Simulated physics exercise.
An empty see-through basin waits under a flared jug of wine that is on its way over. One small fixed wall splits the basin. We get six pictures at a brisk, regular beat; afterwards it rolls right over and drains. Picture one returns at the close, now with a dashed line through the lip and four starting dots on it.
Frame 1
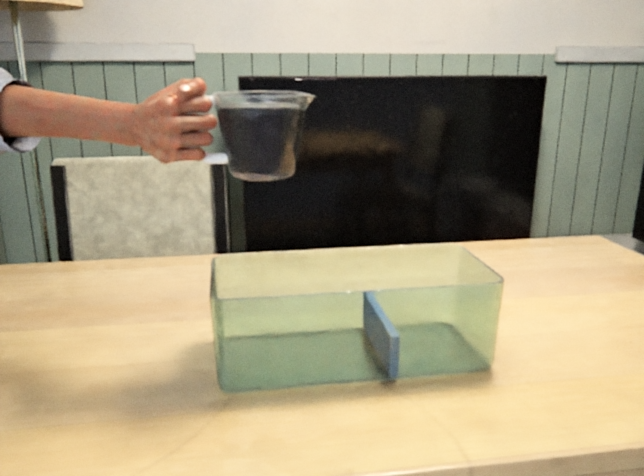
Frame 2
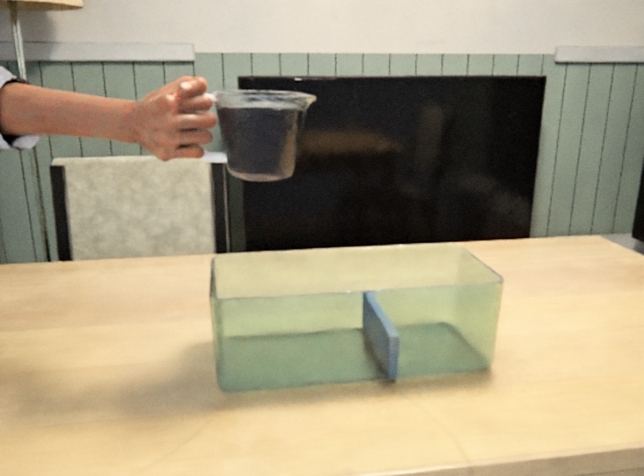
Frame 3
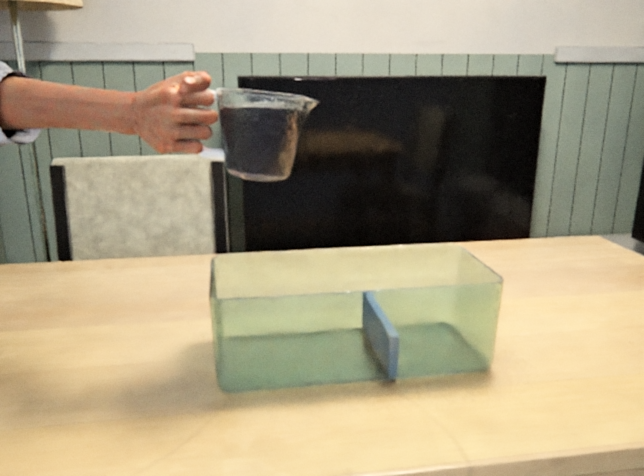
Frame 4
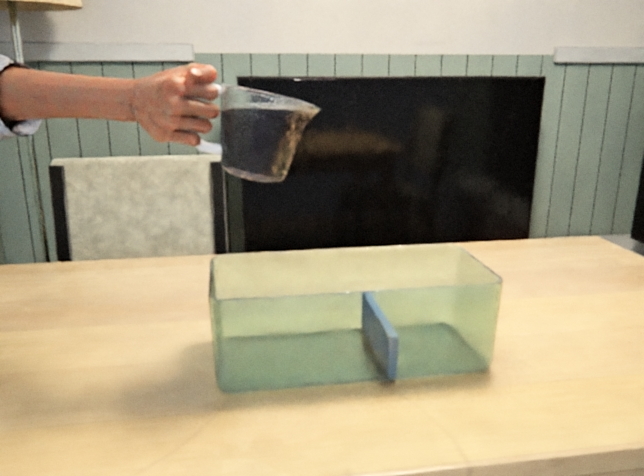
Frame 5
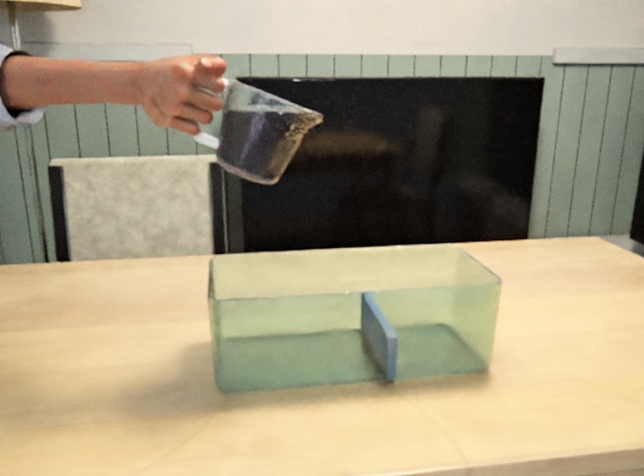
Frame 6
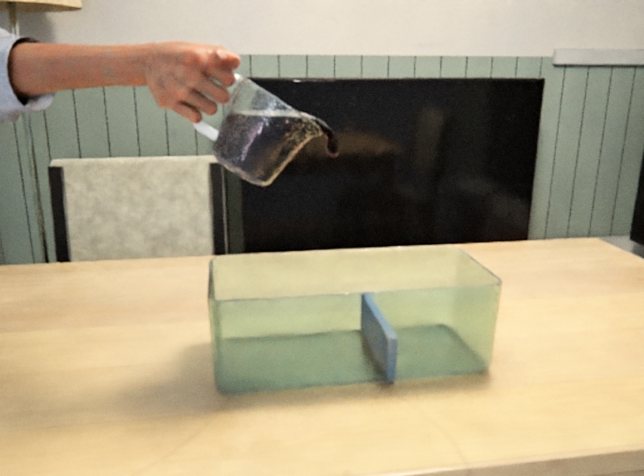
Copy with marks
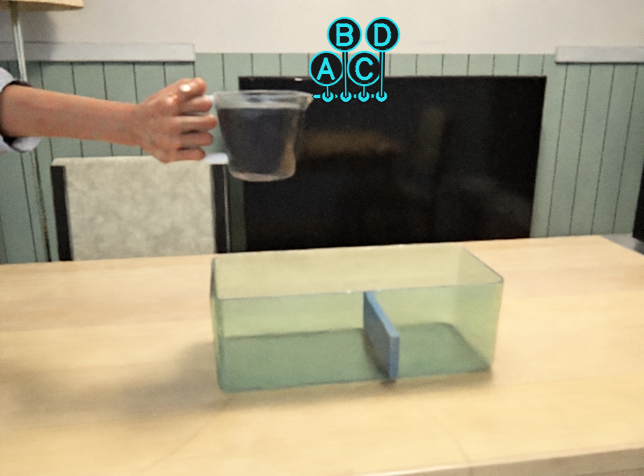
A hand reaching in from the left holds a clear, flared jug of dark liquid upright, then gradually tips it to the right until the liquid slips over the lip in a short, curling tongue. Below it, on a pale wooden table seen from the front and slightly above, a see-through greenish basin with a blue dividing wall stays still. Behind are a black screen, a pale chair and green panelling, and the camera holds steady.
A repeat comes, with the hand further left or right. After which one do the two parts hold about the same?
Choose A.
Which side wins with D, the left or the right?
More ends on the right.
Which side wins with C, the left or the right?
The right side.
On the marked copy, A at (327, 96); B at (345, 96); C at (363, 96); D at (381, 96).
With A, about 48 % ends left of the wall and 51 % right of it.
With B, about 21 % ends left of the wall and 78 % right of it.
With C, about 10 % ends left of the wall and 89 % right of it.
With D, about 6 % ends left of the wall and 92 % right of it.
